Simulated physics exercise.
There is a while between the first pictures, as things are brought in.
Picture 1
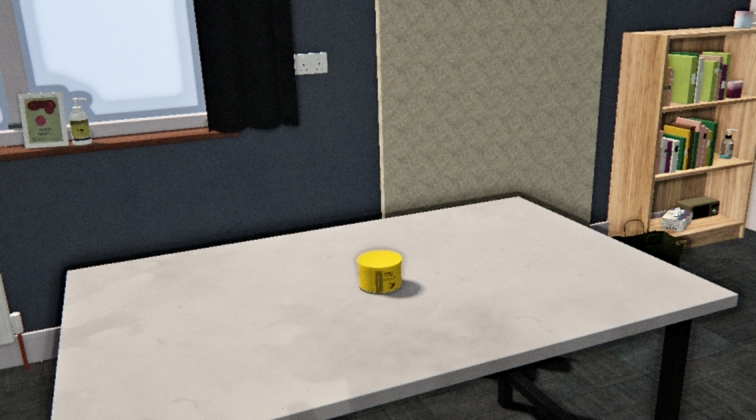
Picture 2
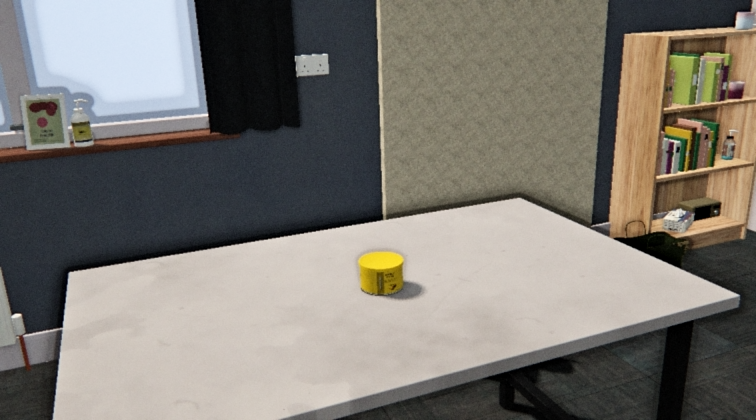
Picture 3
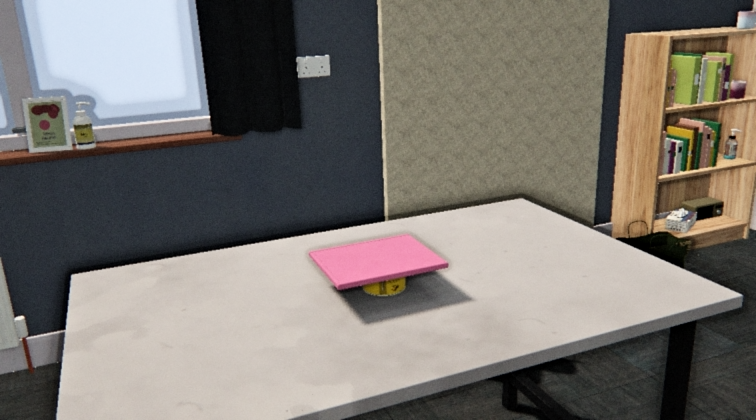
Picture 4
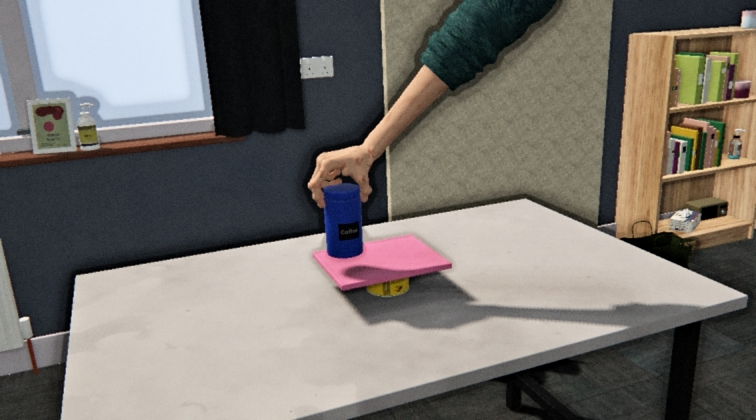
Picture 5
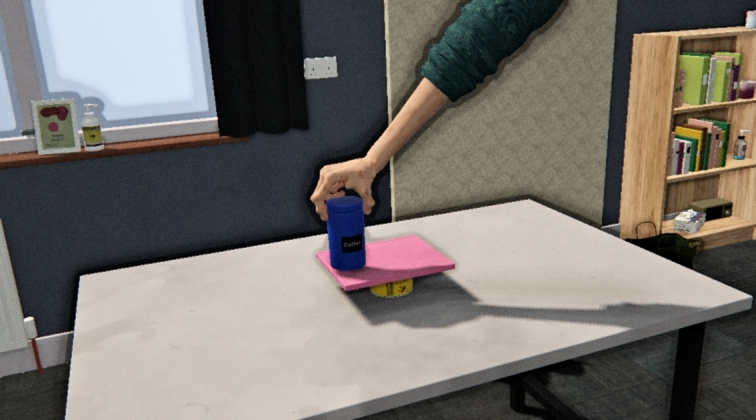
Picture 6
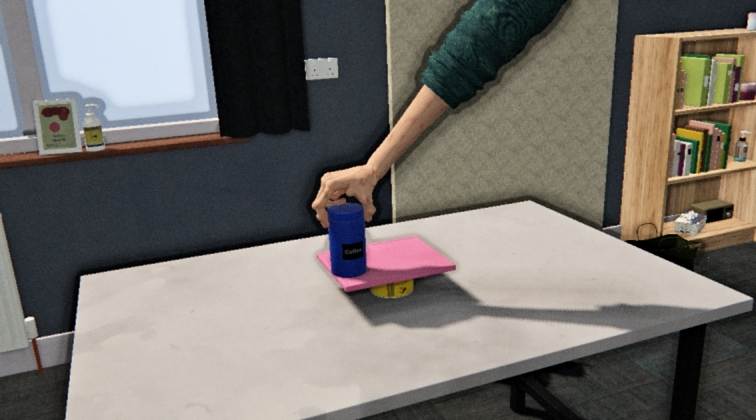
A hand lowers a blue jar onto the left side of a pink board on a yellow tub.
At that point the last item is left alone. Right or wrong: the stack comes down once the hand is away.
Right, it comes down.
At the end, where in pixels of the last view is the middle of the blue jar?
In the final view it sits at roughly (290, 284).
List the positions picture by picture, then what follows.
The last thing is not in view yet; yellow tub (380, 272), in the first picture.
The last thing is not in view yet; yellow tub (382, 273), in the second picture.
The last thing is not in view yet, in the third picture.
Coming down; blue jar (343, 220), in the fourth picture.
Coming down; blue jar (346, 233), in the fifth picture.
Set down, still held; blue jar (347, 240), in the sixth picture.
Then, 0.40 s later than the last frame, blue jar now fallen; pink lid tilted by 49°.
Then, 0.60 s later than the last frame, pink lid tilted by 18°.
When it is over, fallen, blue jar; the other 2 as before. End places, in pixels of the last picture, blue jar near (289, 284). The stack gives way.
